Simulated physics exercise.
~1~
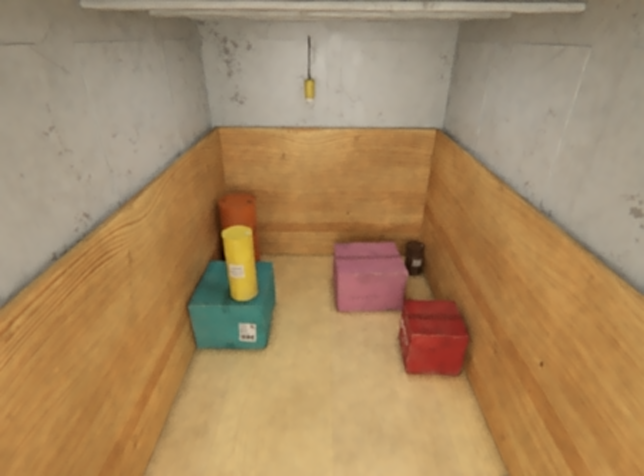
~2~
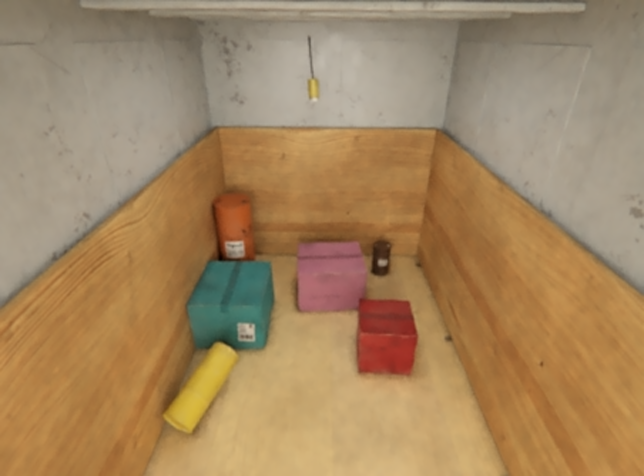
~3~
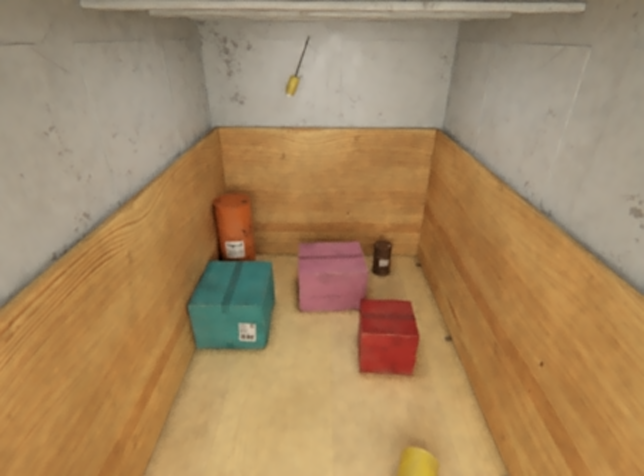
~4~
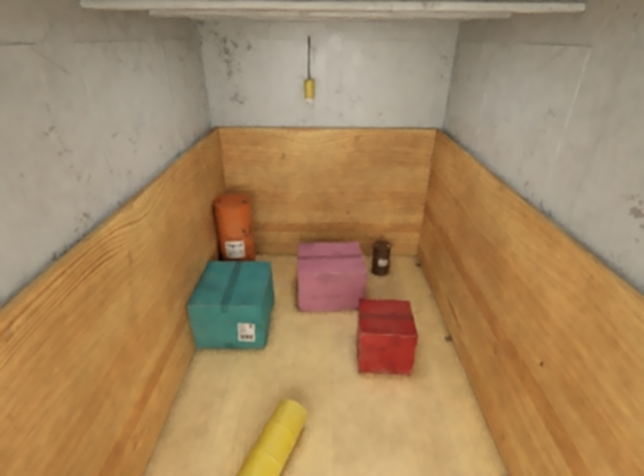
A turquoise box stands at the left of a wood-lined van load space, seen from the open end looking towards the cab, with a yellow canister upright on top and an orange drum behind. A pink box, a brown canister and a red box stand to the right, under a hanging lamp. The pink box, red box and brown canister slide a little left, while the yellow canister drops to the floor on its side. It then travels to the near right edge as the lamp swings left. Finally it moves back left and lies near the front, the others still upright.
